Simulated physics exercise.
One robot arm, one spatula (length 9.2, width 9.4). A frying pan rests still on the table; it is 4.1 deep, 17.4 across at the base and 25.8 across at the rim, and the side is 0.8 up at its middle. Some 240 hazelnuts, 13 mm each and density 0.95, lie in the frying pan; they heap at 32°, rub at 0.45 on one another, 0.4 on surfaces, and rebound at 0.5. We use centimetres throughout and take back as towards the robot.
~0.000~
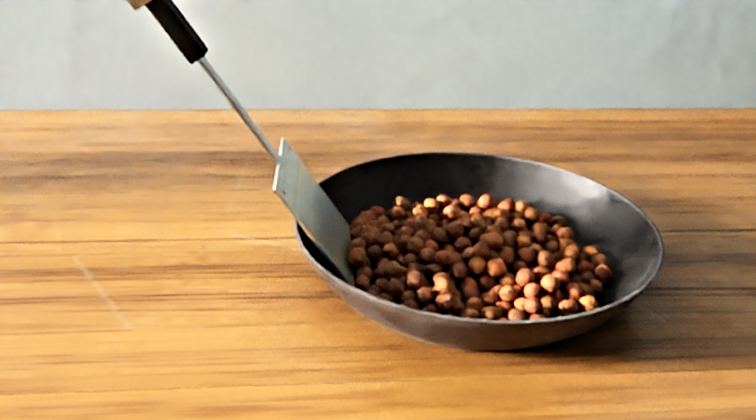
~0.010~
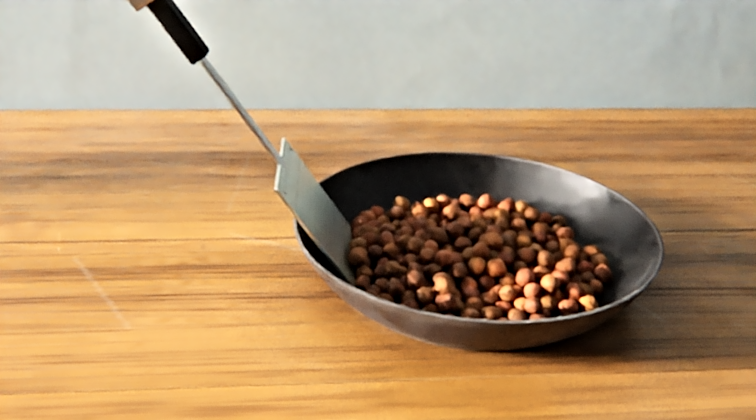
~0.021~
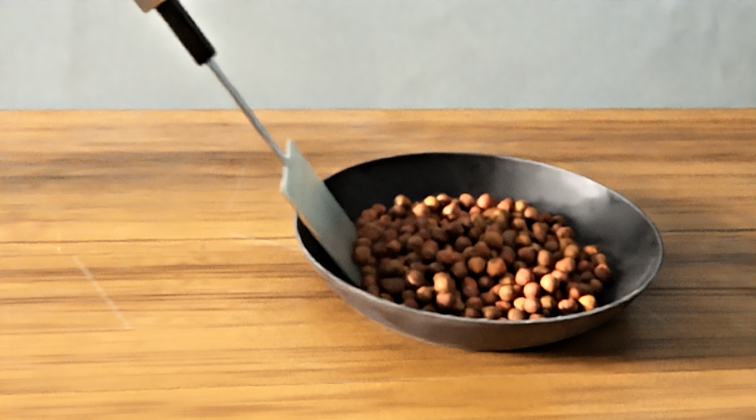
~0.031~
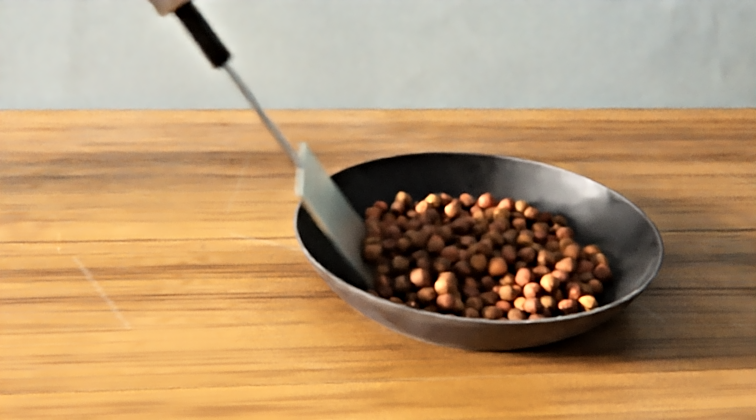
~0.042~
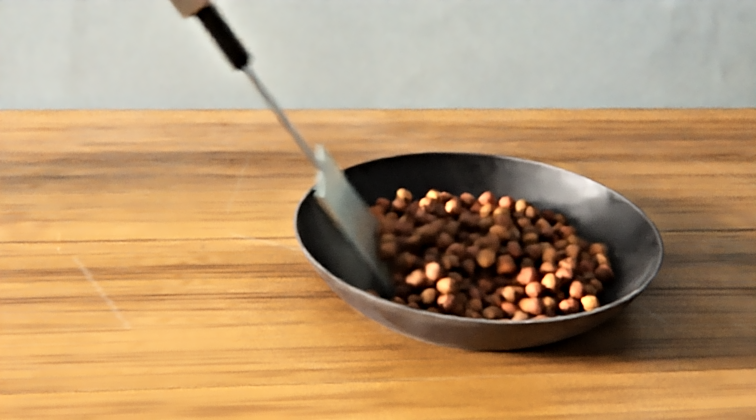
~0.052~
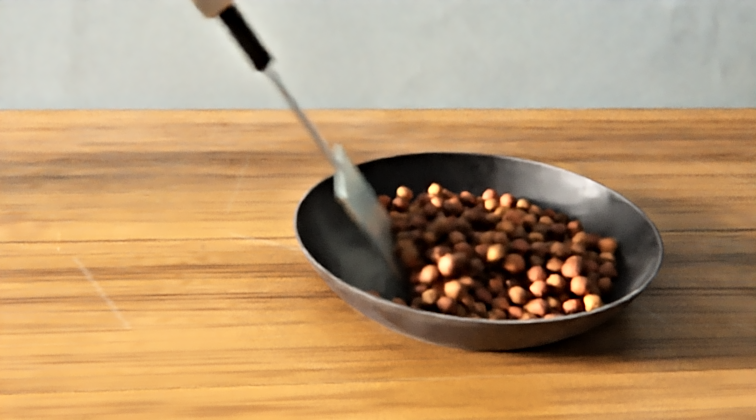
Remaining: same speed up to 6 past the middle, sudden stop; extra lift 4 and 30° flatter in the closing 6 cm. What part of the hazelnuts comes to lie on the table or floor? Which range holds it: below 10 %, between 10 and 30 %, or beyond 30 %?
The range between 10 and 30 %.
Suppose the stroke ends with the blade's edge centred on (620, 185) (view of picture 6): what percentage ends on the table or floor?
Estimate: Approx. 35 %.
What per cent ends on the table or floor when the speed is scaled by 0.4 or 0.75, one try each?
Estimates in order: 0 per cent, 10 per cent.
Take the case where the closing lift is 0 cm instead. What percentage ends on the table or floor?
5 %.
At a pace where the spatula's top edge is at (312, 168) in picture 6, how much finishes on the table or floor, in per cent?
Expect some 5 per cent there.
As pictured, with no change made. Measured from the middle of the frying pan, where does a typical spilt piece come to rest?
Distance, approx.: 54 cm.
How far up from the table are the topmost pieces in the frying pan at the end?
Peak at rest, approximately 4.5 centimetres.
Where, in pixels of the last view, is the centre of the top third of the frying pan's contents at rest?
Around (587, 244).
After 0.08 s, sloping 57°, highest piece 5 above the table; 240 in the frying pan.
After 0.10 s, sloping 48°, highest piece 7 above the table; 240 in the frying pan.
After 0.32 s, sloping 27°, highest piece 5 above the table; 205 in the frying pan, 31 on the table or floor, 4 on the blade or in flight.
After 1.37 s, sloping 27°, highest piece 4 above the table; 205 in the frying pan, 35 on the table or floor.
At rest, 205 in the frying pan, 35 on the table or floor. That is 15 % on the table or floor.
